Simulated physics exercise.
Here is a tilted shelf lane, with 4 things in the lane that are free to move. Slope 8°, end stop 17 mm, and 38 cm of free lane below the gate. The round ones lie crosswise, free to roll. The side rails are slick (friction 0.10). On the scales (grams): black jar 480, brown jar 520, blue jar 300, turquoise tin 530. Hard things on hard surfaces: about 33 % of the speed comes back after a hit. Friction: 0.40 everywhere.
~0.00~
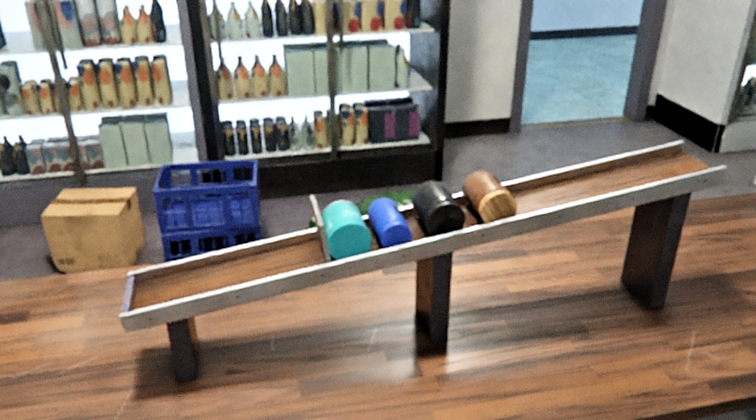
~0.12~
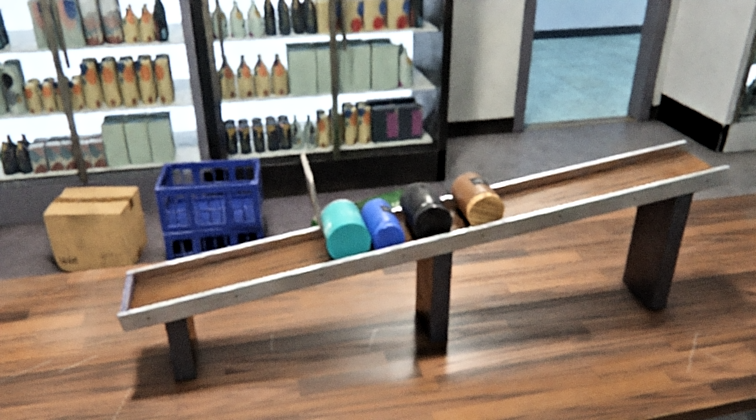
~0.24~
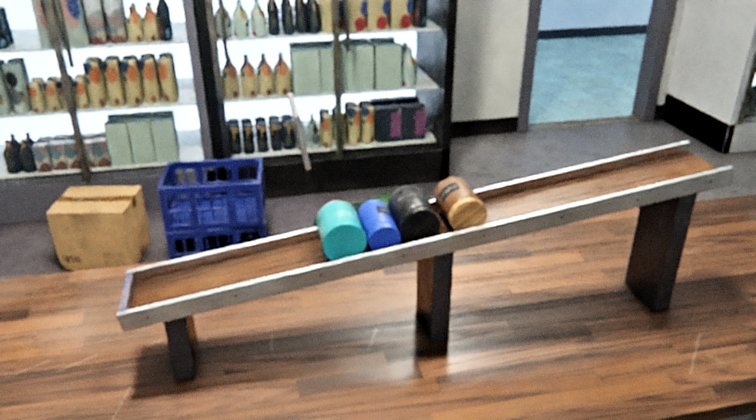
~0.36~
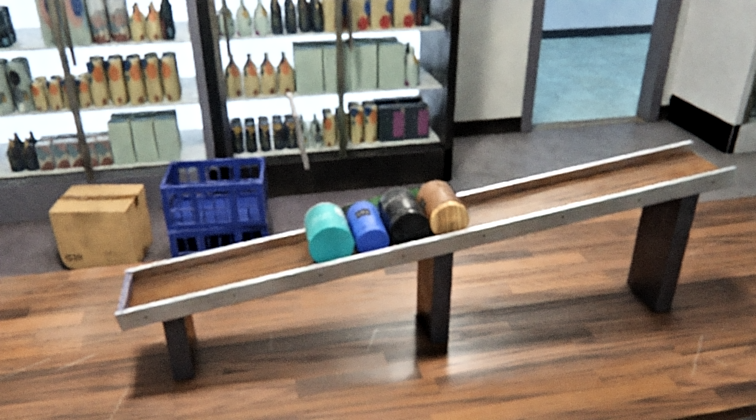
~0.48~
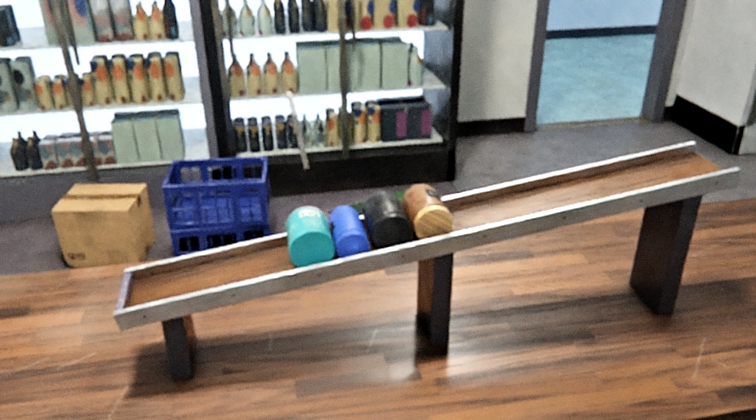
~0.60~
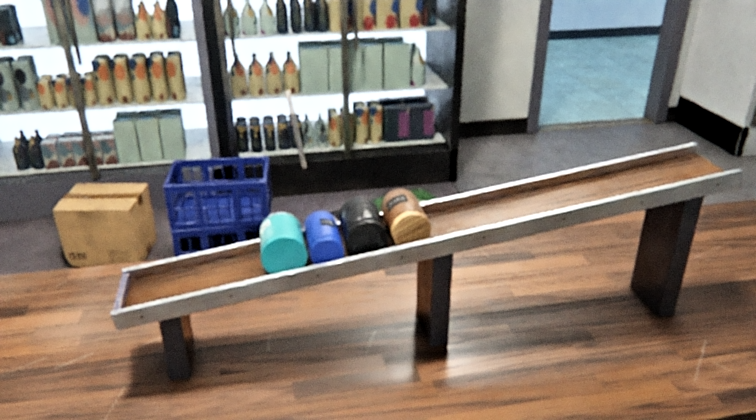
Four jars, turquoise, blue, black and brown, sat bunched behind a small gate on a sloping wooden lane, then rolled slowly down to the left together, still close, after the gate swung up.
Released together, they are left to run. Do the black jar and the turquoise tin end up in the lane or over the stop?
The black jar stops in the lane, the turquoise tin clears the end.
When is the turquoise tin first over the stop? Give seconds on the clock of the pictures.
At about 1.1 s.
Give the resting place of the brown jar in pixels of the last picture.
At about (180, 269).
After 0.90 s, leader 9 cm from the stop; black jar near (280, 245); turquoise tin near (189, 264).
After 1.20 s, turquoise tin now over the stop; black jar near (172, 269).
After 1.90 s, blue jar now over the stop; black jar near (136, 276).
In the end (2.5 s), over the stop, blue jar and turquoise tin; the other 2 in the lane. In the last view, black jar near (138, 277).
